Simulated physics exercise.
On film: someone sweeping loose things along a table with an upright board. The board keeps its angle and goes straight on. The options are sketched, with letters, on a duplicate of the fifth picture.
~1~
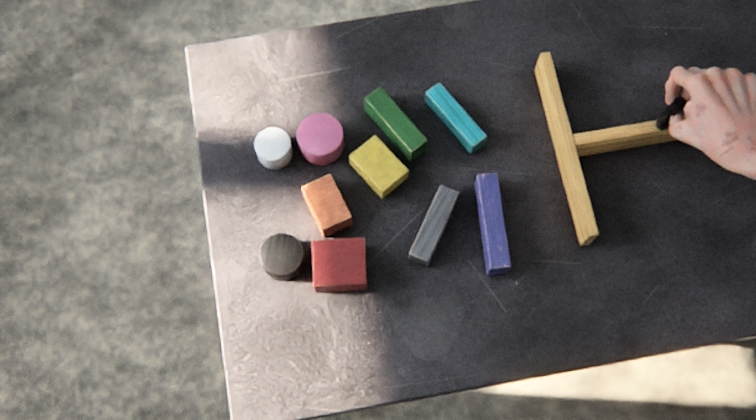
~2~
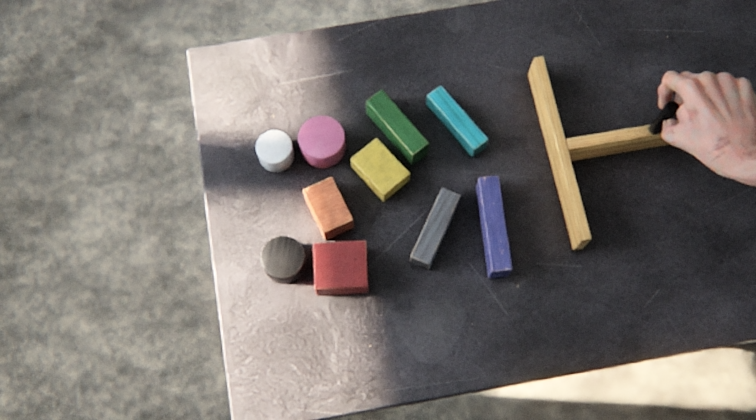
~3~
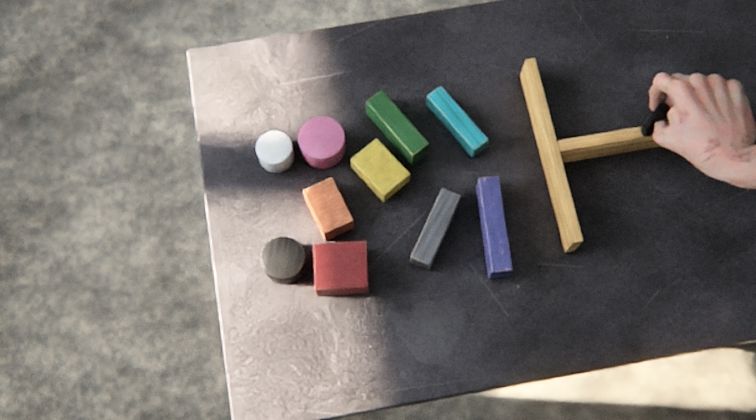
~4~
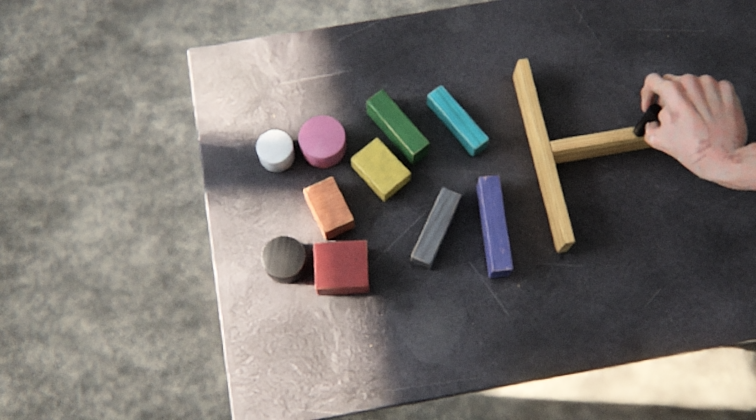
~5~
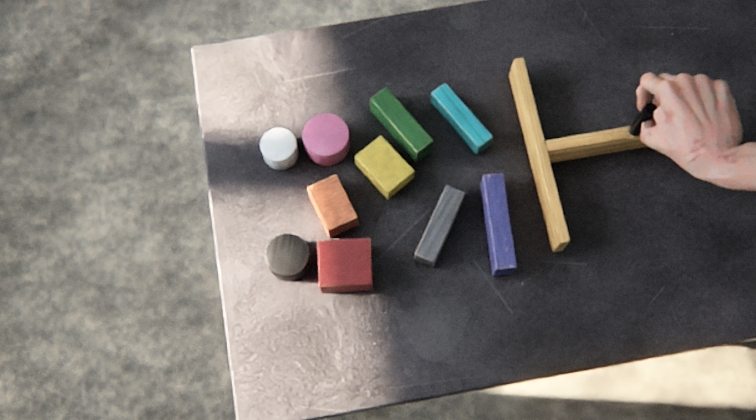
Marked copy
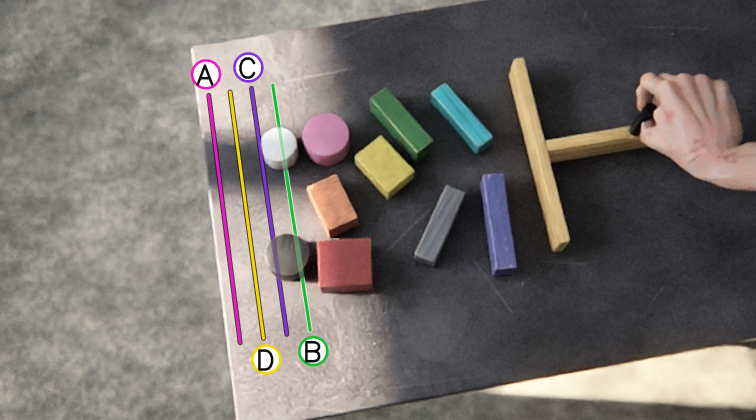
To begin with, coloured blocks, sticks and round pieces lie spread on a dark table, with a hand gripping a T-shaped wooden pusher to their right. The hand slides the pusher a short way left, nearing the blue bar, while the loose pieces stay practically where they are.
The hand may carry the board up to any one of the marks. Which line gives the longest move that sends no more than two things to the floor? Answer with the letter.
It should halt at B.
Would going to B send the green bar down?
By then, no.
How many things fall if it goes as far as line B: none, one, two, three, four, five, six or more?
In all, two.
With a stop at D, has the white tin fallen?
Yes.
On the marked copy, A at (224, 213); B at (291, 202); C at (268, 206); D at (246, 209).
Following B. Soon after the start, board (452, 162); green bar (395, 126); turquoise stick (425, 124).
Later, board (361, 177); black tin (251, 264); white tin (246, 157).
In the end, board (292, 189); black tin over the edge; white tin over the edge; two fallen.
As for the rest, A drops eight; C drops five; D drops six.
